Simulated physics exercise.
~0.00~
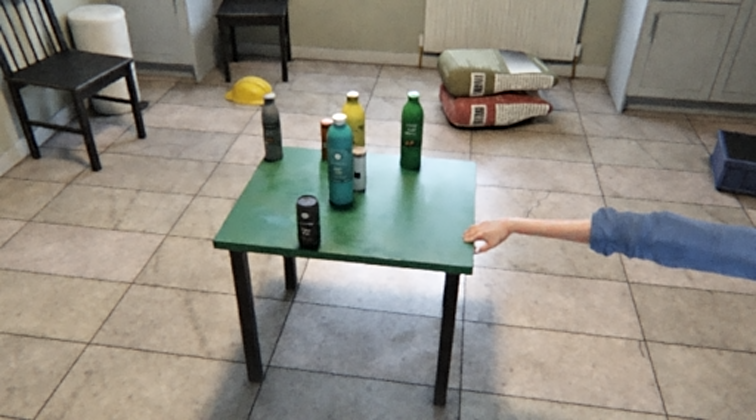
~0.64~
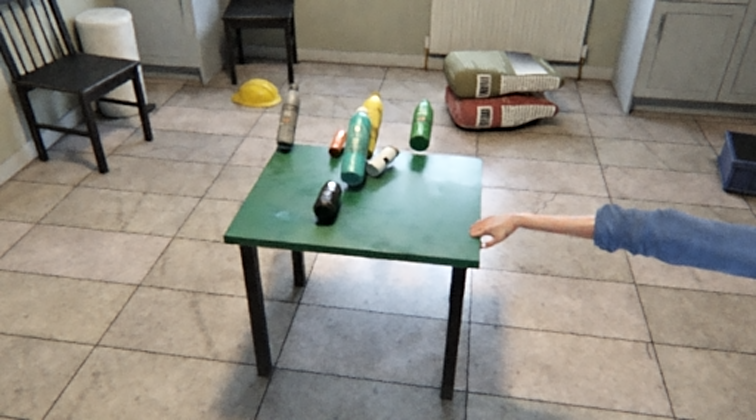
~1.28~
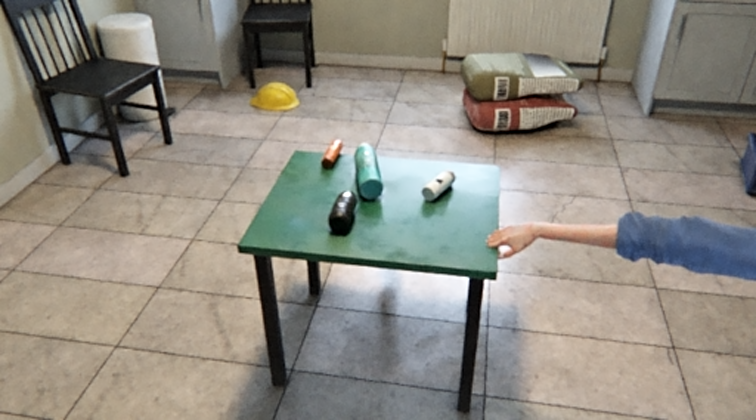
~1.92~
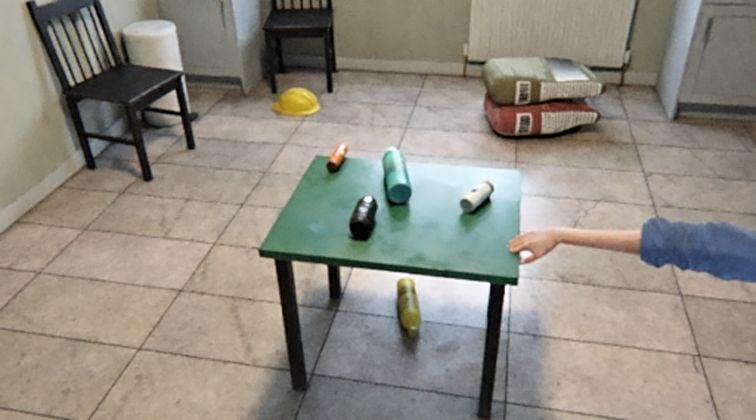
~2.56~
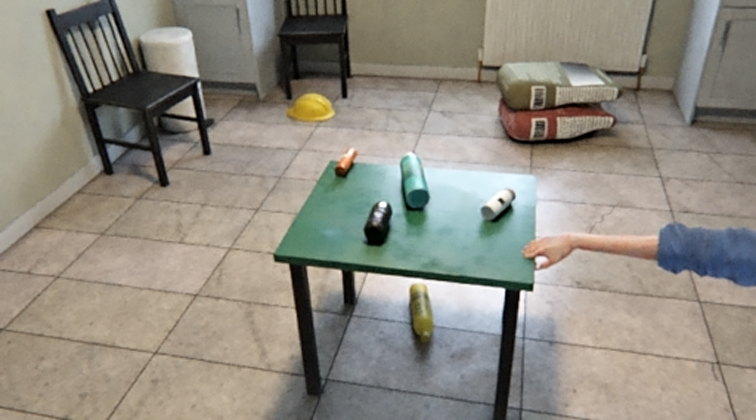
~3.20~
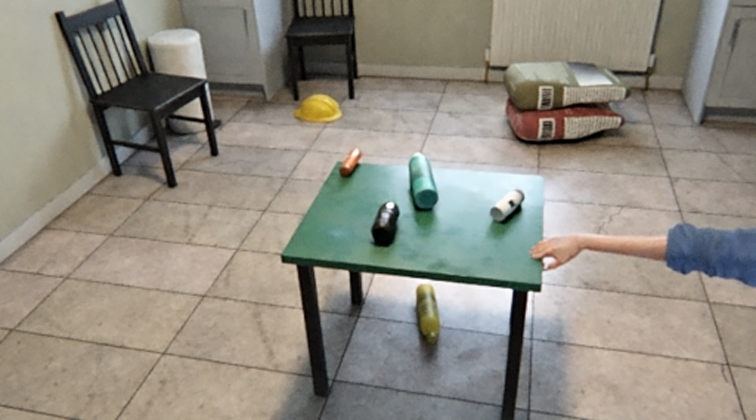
A green table jolted under a person's hand, toppling the bottles and small containers on it; the green, grey and yellow bottles went off the table, while the orange, white, black and turquoise ones ended up lying on top.
